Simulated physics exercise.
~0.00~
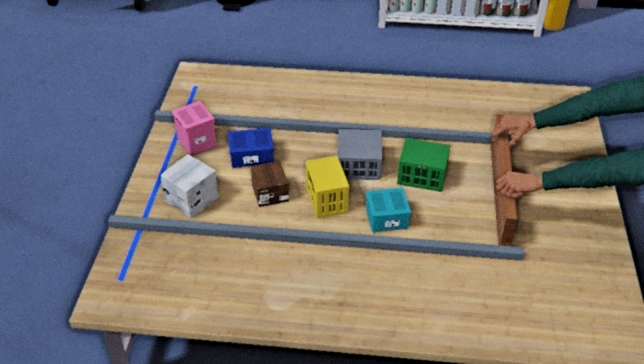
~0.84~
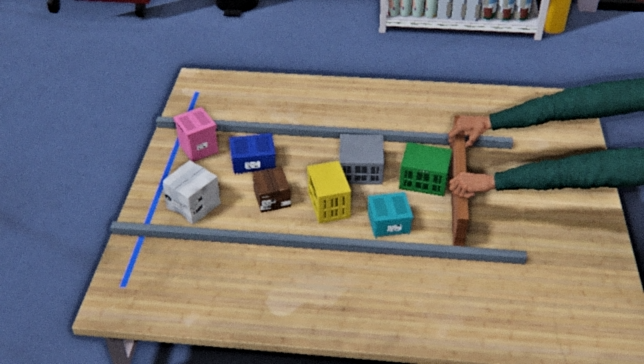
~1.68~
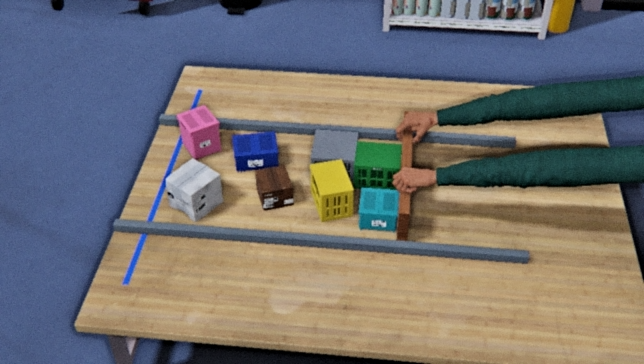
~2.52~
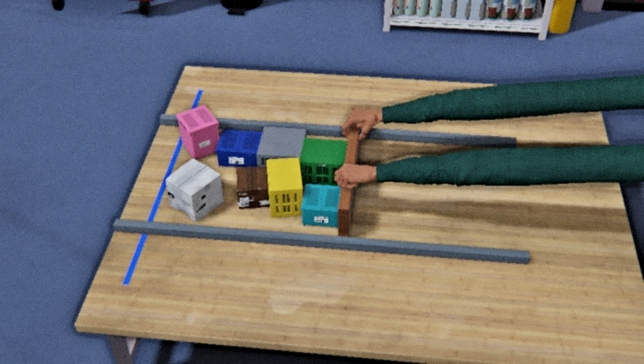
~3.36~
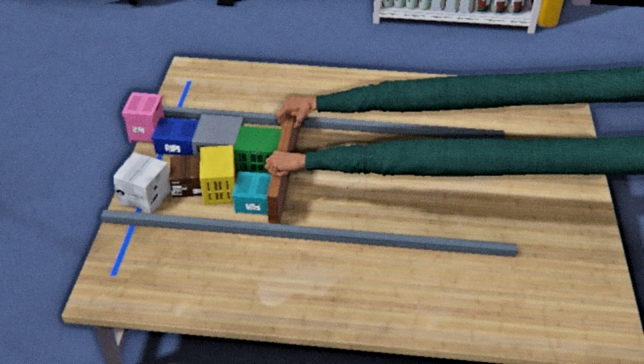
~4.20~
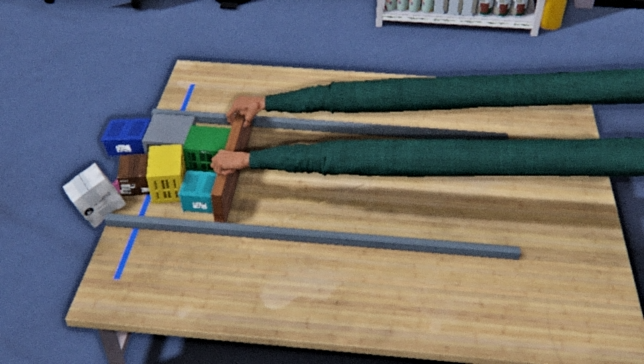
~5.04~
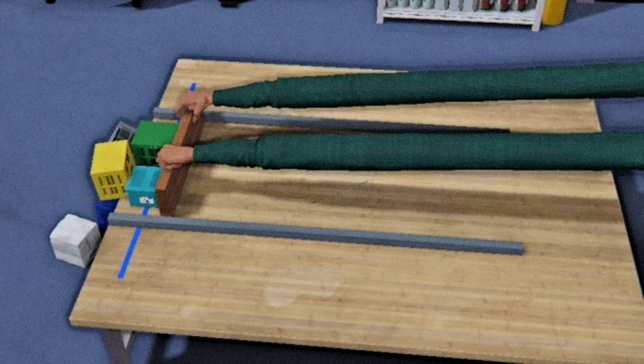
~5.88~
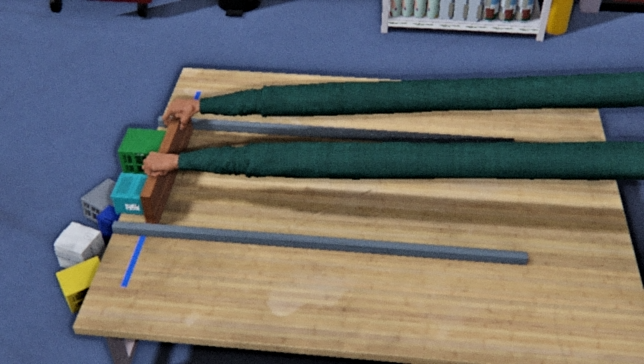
The clip opens on eight colorful parcels and crates scattered between two grey rails on a wooden platform, while two hands in green sleeves hold an upright plank at the right. The hands slide the plank left until it meets the green crate and turquoise tote, then bunches them against the grey and yellow crates. The growing cluster pushes toward the blue tape, and the pink, blue, brown and white items go over the left edge. The grey and yellow crates drop next, leaving the green crate and turquoise tote against the plank at the platform's edge.
